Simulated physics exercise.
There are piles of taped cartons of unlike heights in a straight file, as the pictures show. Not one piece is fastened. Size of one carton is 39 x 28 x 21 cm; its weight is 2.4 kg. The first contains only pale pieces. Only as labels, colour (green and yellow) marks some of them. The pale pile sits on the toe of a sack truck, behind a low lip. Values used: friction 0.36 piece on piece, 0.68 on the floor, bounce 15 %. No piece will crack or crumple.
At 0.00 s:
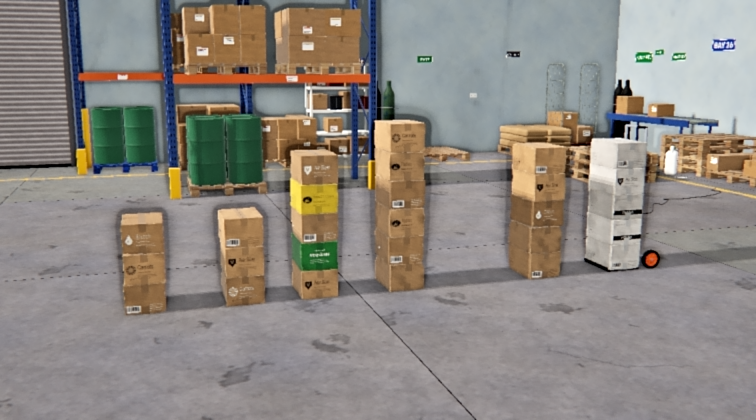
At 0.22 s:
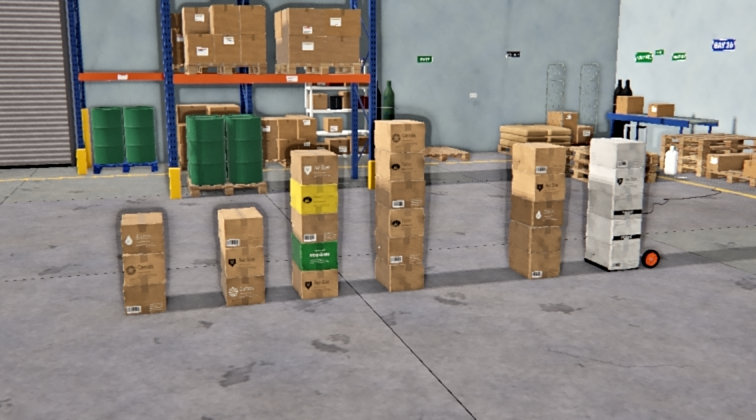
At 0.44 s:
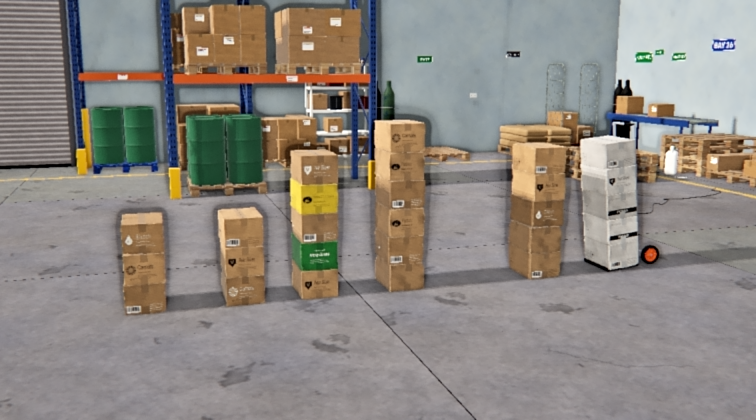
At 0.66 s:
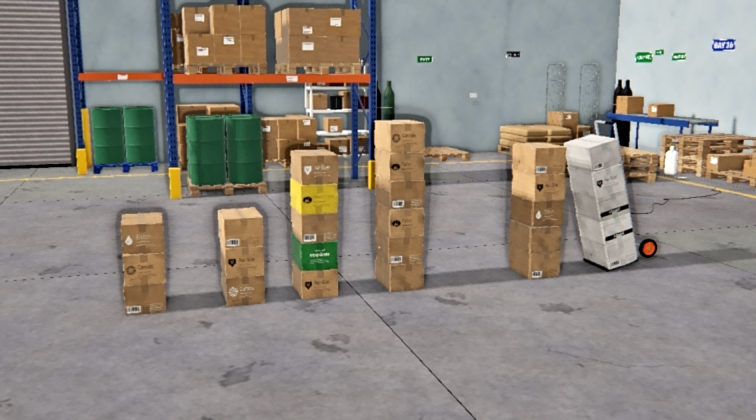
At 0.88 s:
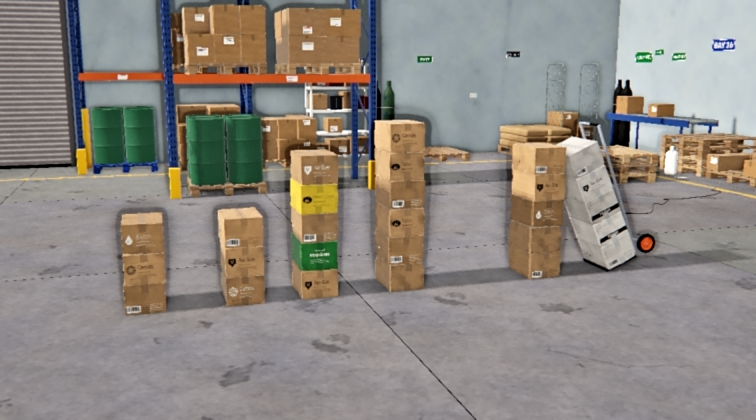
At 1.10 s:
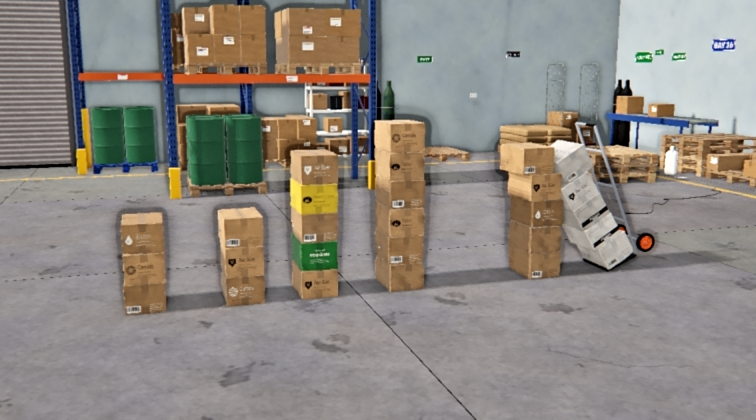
A stack of white boxes on a hand truck tilted left toward a row of brown box stacks, leaned further until it met the nearest one, and pushed that stack's top box slightly left.
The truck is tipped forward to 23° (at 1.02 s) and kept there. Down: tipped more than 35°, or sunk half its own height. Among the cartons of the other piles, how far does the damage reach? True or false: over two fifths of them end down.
False.
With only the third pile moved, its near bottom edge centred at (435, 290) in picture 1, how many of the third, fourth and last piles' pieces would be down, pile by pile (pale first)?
Third 6, fourth 4, last 3 down.
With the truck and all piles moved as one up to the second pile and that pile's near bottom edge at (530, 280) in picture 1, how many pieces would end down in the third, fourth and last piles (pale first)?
In that case third pile 5, fourth pile 3, last pile 2.
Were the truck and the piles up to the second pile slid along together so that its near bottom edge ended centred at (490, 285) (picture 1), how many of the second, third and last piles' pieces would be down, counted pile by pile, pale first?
Counts down - second: 5; third: 6; last: 2.
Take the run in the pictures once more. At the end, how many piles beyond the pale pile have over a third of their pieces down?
Counted up, you get 1.
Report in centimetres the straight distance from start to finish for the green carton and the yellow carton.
Green ends up 0 cm away; yellow ends up 0 cm away.
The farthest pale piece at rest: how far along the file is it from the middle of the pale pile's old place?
Distance: Near 130 cm.
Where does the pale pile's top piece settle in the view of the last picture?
It ends up centred around (476, 227) in the last view.
After 1.44 s, 0 of the pale pile down; none of the 22 other cartons down, 5 disturbed.
After 1.82 s, 5 of the pale pile down; 1 of the 22 other cartons down.
After 2.08 s, 5 of the pale pile down; 5 of the 22 other cartons down.
At rest (4.8 s), 5 of the pale pile down; 5 of the 22 other cartons down; green carton unmoved; yellow carton unmoved. That is 23 per cent. As the last picture would show them, middles, green carton near (314, 251), yellow carton near (314, 195).
